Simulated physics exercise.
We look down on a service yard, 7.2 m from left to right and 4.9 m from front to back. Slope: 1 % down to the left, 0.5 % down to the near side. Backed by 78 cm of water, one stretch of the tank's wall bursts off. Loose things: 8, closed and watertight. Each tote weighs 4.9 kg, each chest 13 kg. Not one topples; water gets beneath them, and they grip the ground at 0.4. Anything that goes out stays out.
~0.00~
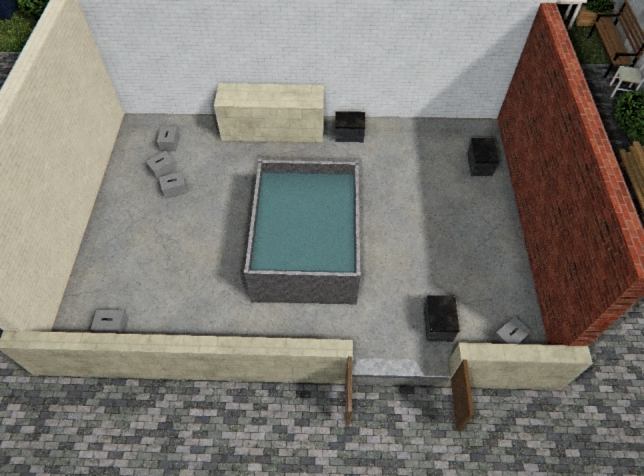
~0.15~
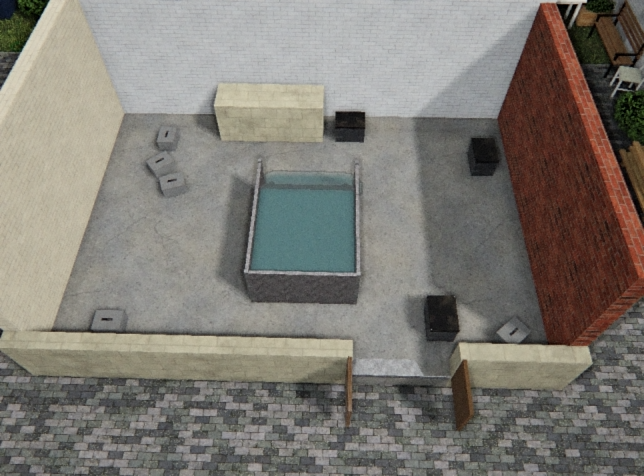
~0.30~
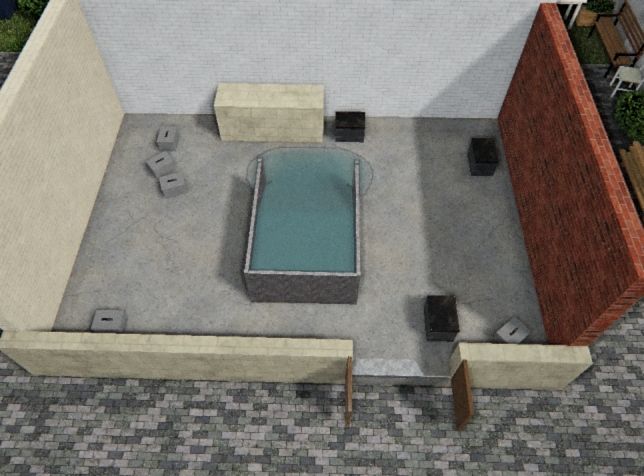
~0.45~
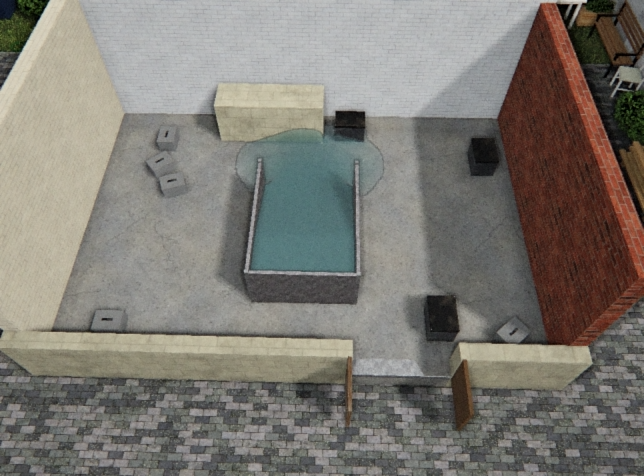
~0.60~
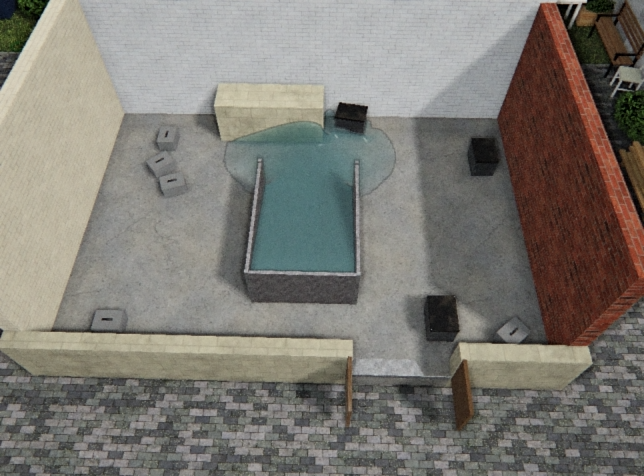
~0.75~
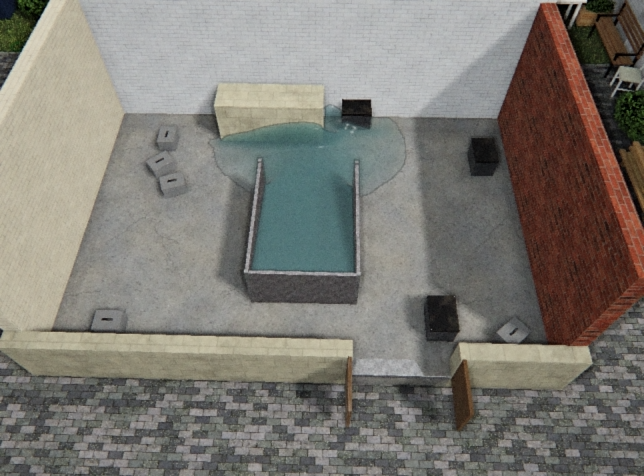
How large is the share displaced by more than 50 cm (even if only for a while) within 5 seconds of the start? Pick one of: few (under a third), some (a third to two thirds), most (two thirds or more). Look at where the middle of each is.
Most.
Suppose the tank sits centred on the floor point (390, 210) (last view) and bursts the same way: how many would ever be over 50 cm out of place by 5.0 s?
5.
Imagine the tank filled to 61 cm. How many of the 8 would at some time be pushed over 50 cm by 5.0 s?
Then 6 of them.
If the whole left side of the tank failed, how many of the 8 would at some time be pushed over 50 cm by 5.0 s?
That gives 5 of them.
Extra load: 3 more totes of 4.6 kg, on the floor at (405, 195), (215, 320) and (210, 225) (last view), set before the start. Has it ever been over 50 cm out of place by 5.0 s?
So it's stays below, then stays below, then stays below.
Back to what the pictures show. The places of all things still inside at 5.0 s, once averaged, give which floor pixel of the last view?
Near (303, 290).
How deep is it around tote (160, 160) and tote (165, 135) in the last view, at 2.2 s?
Depth approx. 14 cm / 23 cm.
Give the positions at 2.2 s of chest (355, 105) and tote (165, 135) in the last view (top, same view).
First one near (473, 116), second near (116, 122).
After 1.1 s 0 of 8 are over 50 cm from their spots; 1 afloat.
After 2.2 s 4 of 8 are over 50 cm from their spots; 3 afloat.
After 3.5 s 5 of 8 are over 50 cm from their spots; 3 afloat.
After 5.0 s 6 of 8 are over 50 cm from their spots, and 7 have been at some point; 4 afloat.
